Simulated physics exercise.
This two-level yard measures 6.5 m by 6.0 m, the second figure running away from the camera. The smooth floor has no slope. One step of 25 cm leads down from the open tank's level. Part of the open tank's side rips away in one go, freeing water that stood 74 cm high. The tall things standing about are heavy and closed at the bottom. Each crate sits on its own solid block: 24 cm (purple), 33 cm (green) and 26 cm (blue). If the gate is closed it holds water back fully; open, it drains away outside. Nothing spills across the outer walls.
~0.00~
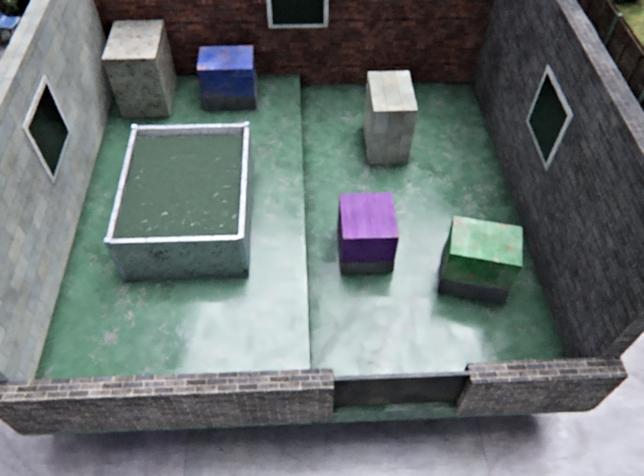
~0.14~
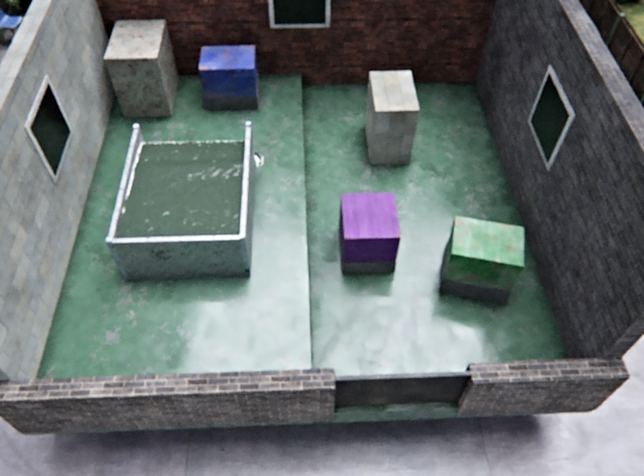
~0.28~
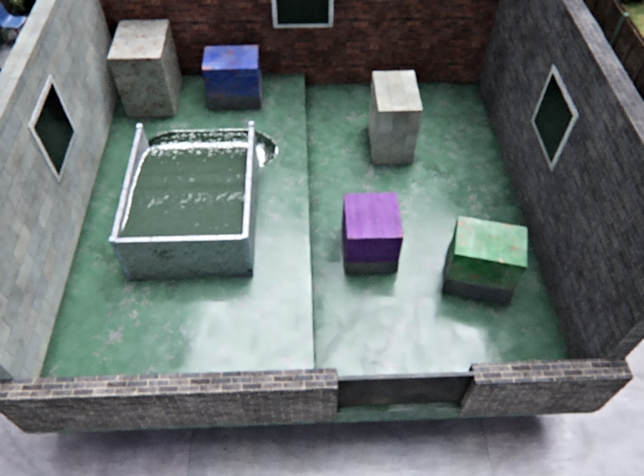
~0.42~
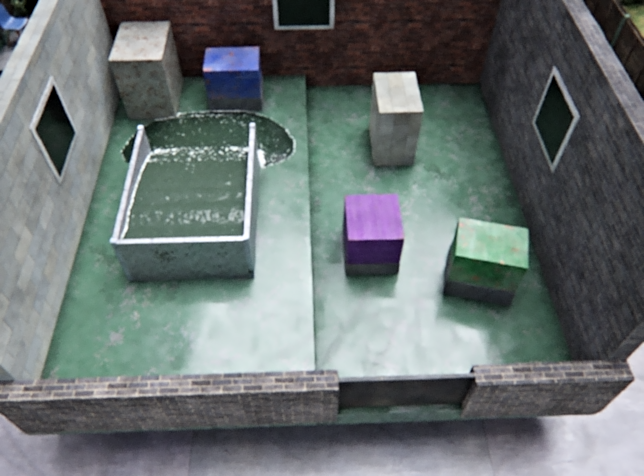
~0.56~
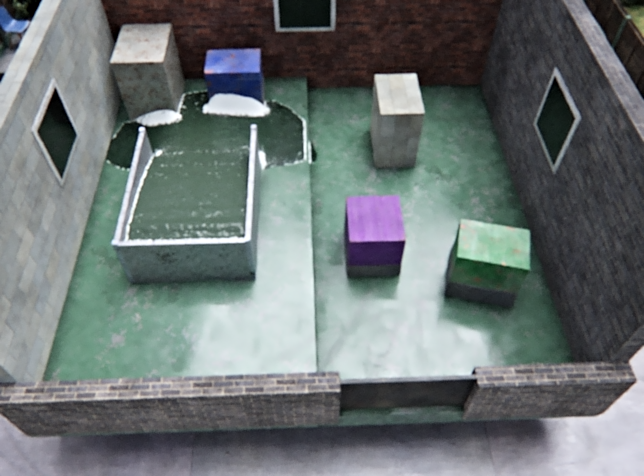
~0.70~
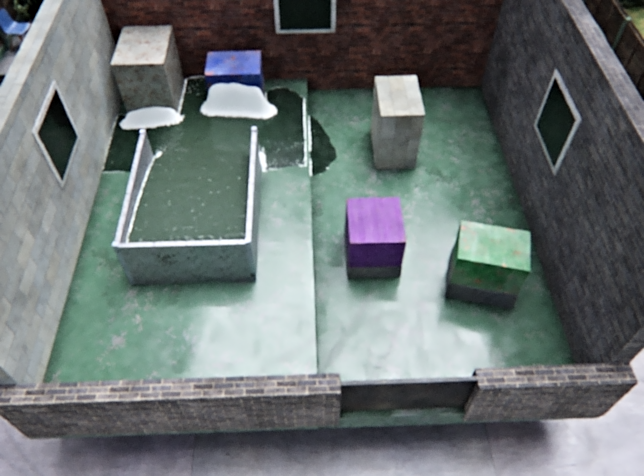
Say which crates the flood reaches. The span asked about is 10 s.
The purple crate stays dry; the green crate escapes dry; the blue crate gets wet.
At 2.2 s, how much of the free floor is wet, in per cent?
Some 35 per cent of it.
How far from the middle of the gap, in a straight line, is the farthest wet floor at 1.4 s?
Some 3.6 m out.
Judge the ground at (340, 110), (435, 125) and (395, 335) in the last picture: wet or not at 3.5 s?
In that order: Under water, flooded, still dry.
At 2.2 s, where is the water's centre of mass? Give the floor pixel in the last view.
Around (231, 141).
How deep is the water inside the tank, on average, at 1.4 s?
Some 35 cm.
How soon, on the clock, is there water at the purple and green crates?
Arrival: Purple 2.8 s, green 3.6 s.
After 1.4 s water covers 20 % of the floor and is deepest (50 cm) near (197, 88); purple plinth not reached, green plinth not reached, blue plinth reached.
After 2.2 s water covers 35 % of the floor and is deepest (46 cm) near (128, 84); purple plinth not reached, green plinth not reached, blue plinth reached.
After 3.5 s water covers 55 % of the floor and is deepest (36 cm) near (462, 87); purple plinth reached, green plinth not reached, blue plinth reached.
After 6.0 s water covers 90 % of the floor and is deepest (18 cm) near (38, 400); purple plinth reached, green plinth reached, blue plinth reached.
After 10.0 s water covers 95 % of the floor and is deepest (16 cm) near (407, 396); highest at the purple plinth 15 cm, highest at the green plinth 19 cm, highest at the blue plinth 61 cm.
